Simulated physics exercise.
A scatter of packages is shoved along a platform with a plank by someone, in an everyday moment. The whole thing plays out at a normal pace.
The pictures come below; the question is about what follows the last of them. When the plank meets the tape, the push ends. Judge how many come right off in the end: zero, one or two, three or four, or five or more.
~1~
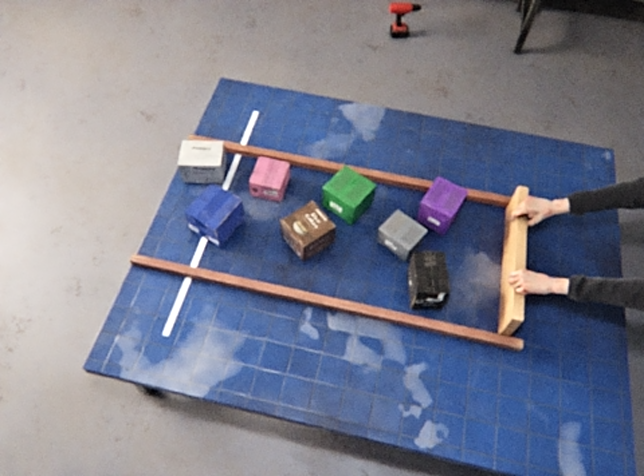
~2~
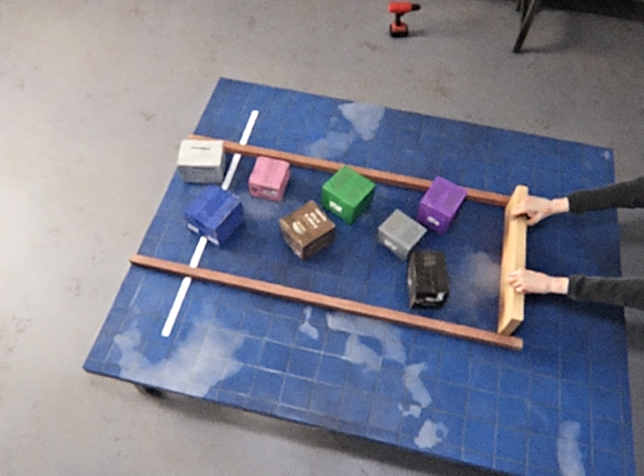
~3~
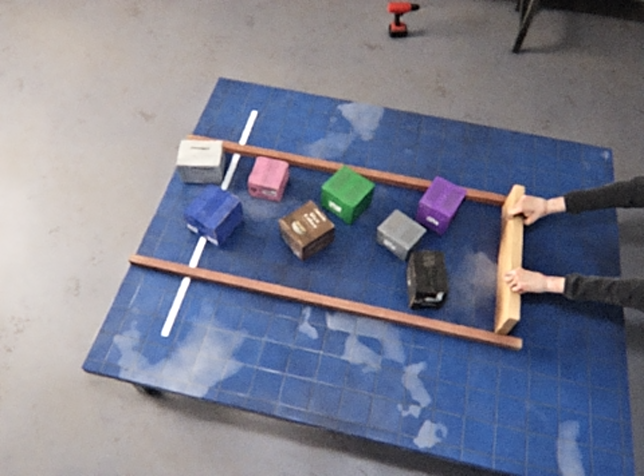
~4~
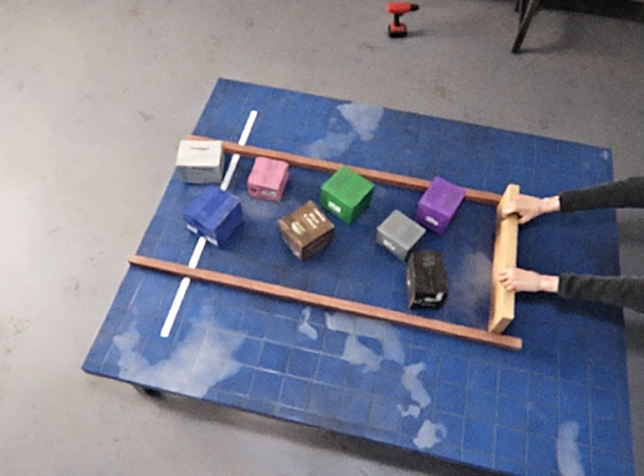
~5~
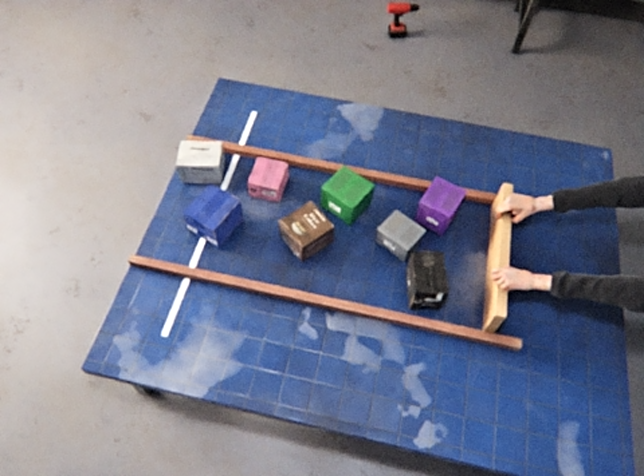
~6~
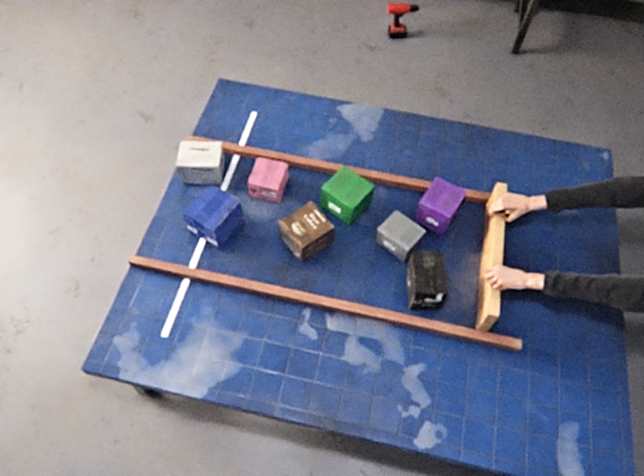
The edge claims three or four.
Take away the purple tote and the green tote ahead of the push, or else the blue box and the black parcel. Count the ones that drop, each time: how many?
1 for the first case, 2 for the second.
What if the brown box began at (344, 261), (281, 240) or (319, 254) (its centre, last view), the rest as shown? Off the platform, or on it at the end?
First it remains, next it remains, and last it remains.
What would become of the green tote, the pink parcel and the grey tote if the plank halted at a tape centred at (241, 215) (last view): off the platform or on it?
Taking them in turn: Green tote is still there, pink parcel ends up off it, grey tote is still there.
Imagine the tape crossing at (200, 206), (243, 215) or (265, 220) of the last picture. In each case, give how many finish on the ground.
Those tries give 5, 3 and 1.
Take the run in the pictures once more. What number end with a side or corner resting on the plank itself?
Tally at the end: 3.
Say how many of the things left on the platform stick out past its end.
Count of overhanging things: 2.
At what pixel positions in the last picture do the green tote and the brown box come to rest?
Final centres, first then second: (174, 167), (153, 215).
A little later, none off yet; white box at rest near (202, 163); blue box at rest near (214, 216); pink parcel at rest near (269, 180).
Next, none off yet; white box shifted a little near (196, 161); blue box shifted a little near (206, 215); pink parcel shifted about its own width near (231, 173).
When it is over, the number that fall off is three or four; down, pink parcel, blue box and white box.
